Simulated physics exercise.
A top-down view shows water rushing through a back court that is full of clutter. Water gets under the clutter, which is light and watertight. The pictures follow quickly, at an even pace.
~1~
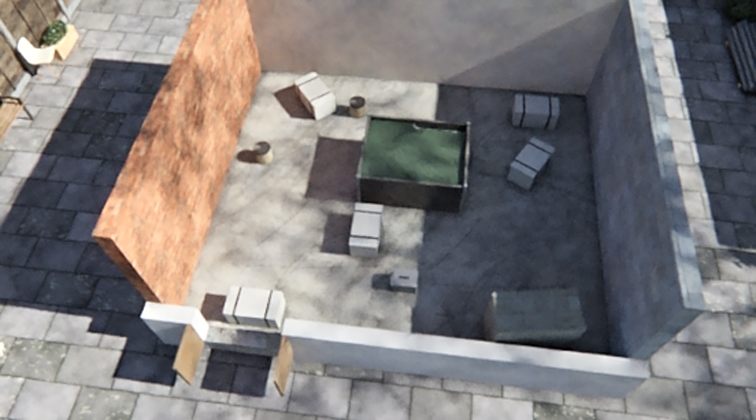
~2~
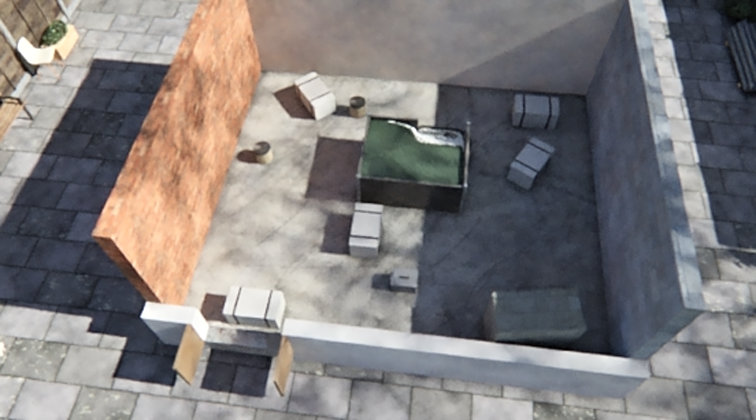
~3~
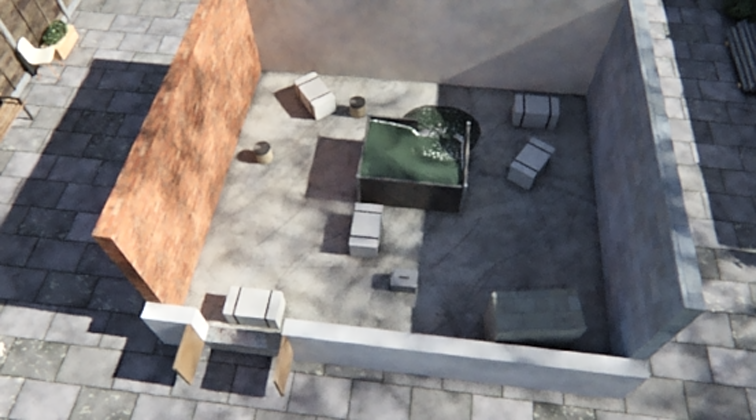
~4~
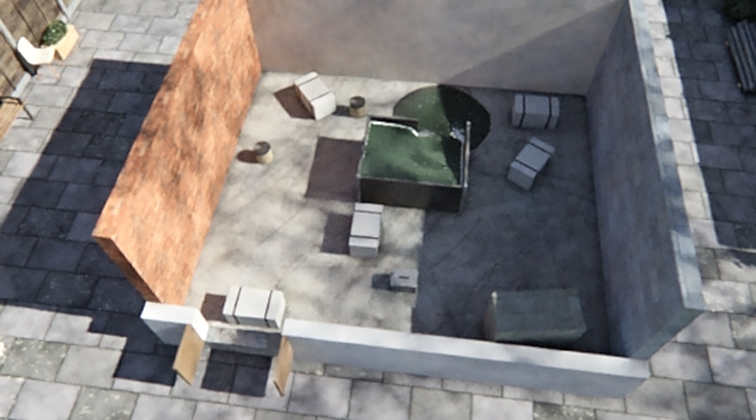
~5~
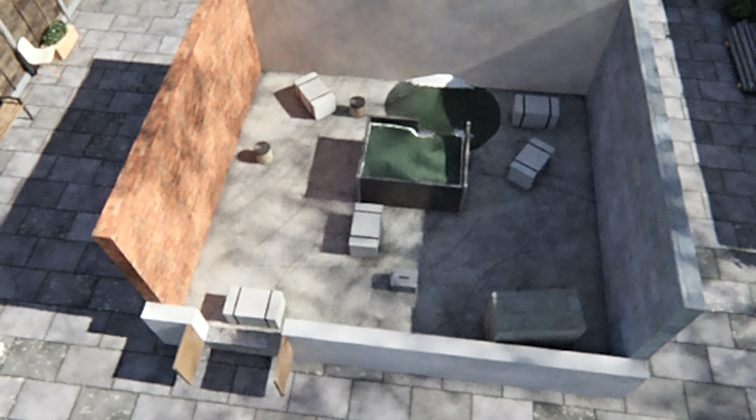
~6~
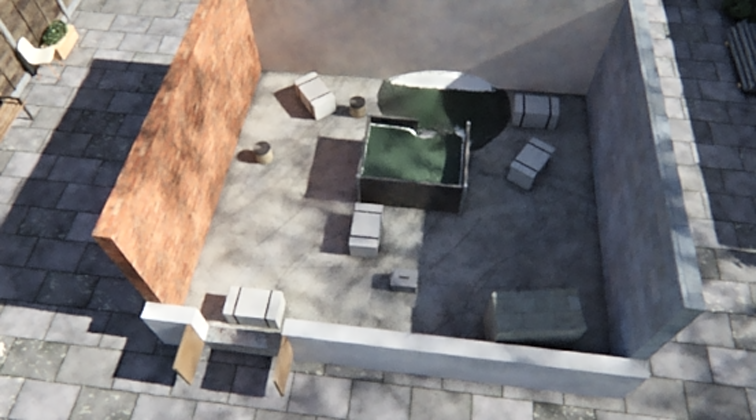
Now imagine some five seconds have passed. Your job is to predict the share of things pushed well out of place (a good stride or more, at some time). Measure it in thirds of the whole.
Share shifted well: Middle, a third to two thirds.
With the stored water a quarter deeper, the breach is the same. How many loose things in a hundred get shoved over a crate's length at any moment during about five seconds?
I reckon 50 per cent of the loose things.
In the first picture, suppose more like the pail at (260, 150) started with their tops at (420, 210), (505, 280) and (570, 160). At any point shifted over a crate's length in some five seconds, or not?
Listed in sequence, the answers are remains nearby, remains nearby and displaced a stride.
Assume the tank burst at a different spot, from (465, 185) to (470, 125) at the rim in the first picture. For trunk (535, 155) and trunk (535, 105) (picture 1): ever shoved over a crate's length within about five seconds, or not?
Taking them in turn: Distance reached and distance reached.
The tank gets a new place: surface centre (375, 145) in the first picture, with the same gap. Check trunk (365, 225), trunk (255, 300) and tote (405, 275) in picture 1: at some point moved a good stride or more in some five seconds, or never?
In order: Remained close by, remained close by, remained close by.
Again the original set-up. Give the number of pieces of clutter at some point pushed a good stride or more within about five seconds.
I count 3 of them.
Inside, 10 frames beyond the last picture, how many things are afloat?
Total: 0.
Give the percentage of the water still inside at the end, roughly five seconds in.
100 in a hundred.
A moment on, 0 of 8 are well off their spots; 0 afloat.
Next, 2 of 8 are well off their spots; 0 afloat.
Later, 2 of 8 are well off their spots; 0 afloat.
In the end, 3 of 8 are well off their spots, and 3 have been at some point; 1 afloat.
